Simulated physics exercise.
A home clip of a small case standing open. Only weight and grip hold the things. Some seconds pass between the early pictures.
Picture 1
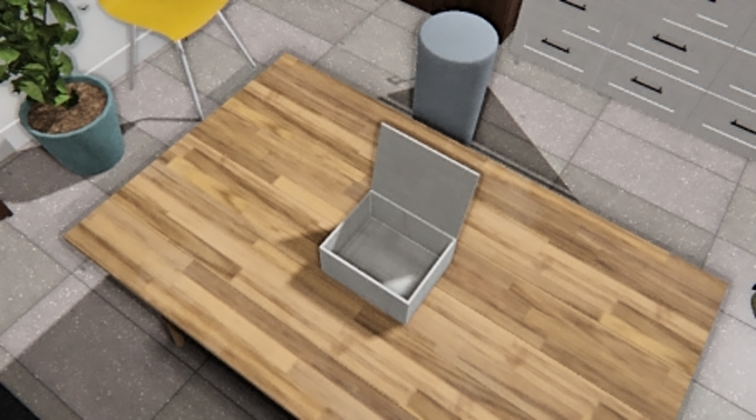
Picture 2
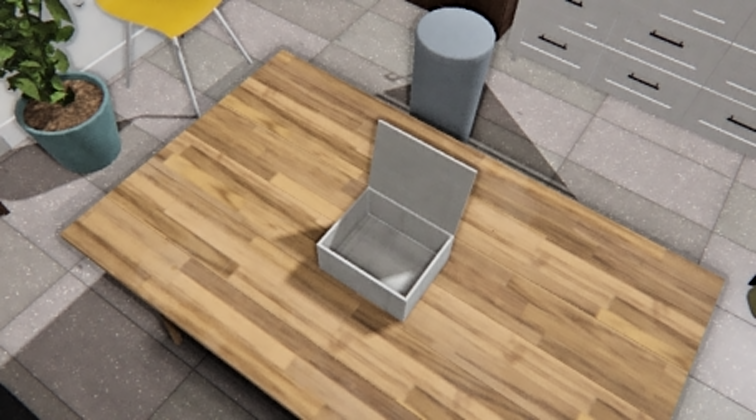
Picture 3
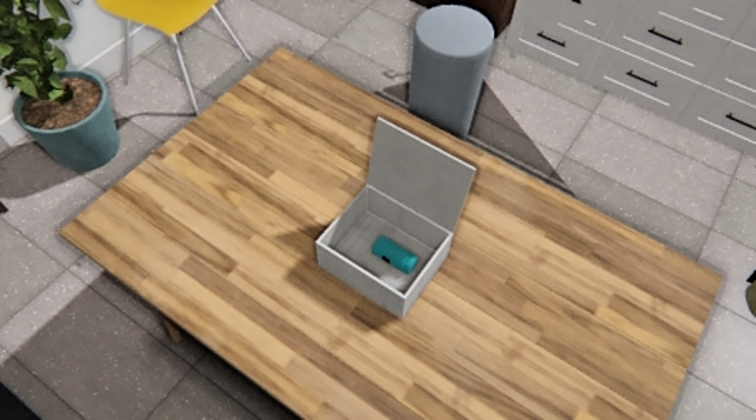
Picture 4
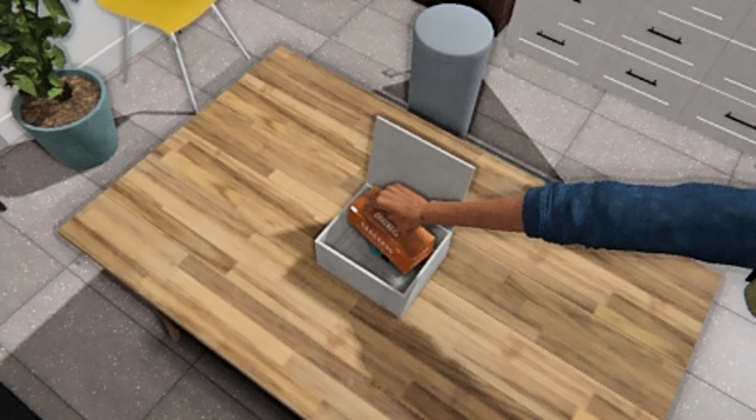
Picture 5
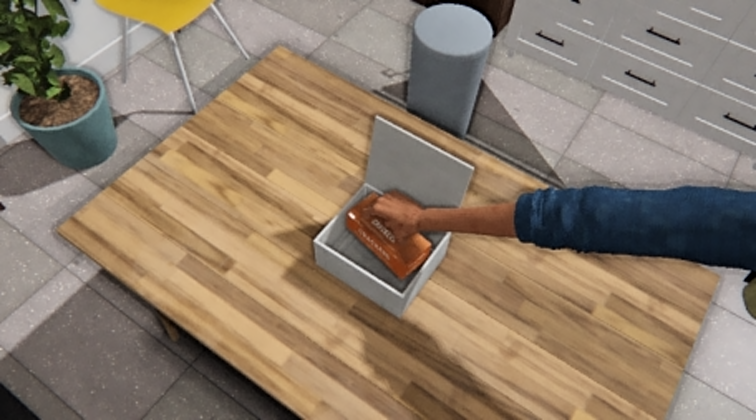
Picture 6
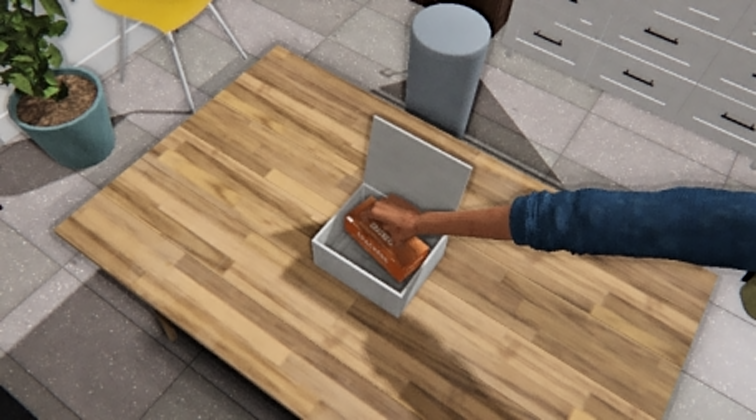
A small grey case stands open near the middle of a wooden table, seen from above in a tiled room. A yellow chair and potted plant are at upper left, a grey cylinder behind the table, pale drawers at upper right. The case is empty, then holds a turquoise cylinder, and next a blue-sleeved arm from the right lowers an orange carton slightly into it, as the view drifts minimally.
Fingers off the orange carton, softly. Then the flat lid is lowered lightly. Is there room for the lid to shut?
It sits on the rim.
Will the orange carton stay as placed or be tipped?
It ends up tilted.
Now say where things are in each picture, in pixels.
In the first frame, the last thing is not in view yet.
In the second frame, the last thing is not in view yet.
In the third frame, the last thing is not in view yet; turquoise shaker (395, 255).
The fourth frame shows still above its spot; orange carton (390, 229).
The fifth frame shows still above its spot; orange carton (387, 235).
The sixth frame shows in place under the hand; orange carton (385, 238).
Then, 0.60 s on from there, orange carton on its side near (367, 268).
Then, 1.40 s on from there, lid 72° above the rim; orange carton on its side near (366, 269).
Then, 1.80 s on from there, lid 45° above the rim; orange carton on its side near (366, 269).
Then, 2.20 s on from there, lid 12° above the rim; orange carton on its side near (366, 269).
In the end, lid shut; toppled in the box, orange carton; turquoise shaker unmoved. At the end, from the last picture's camera, orange carton near (366, 269).
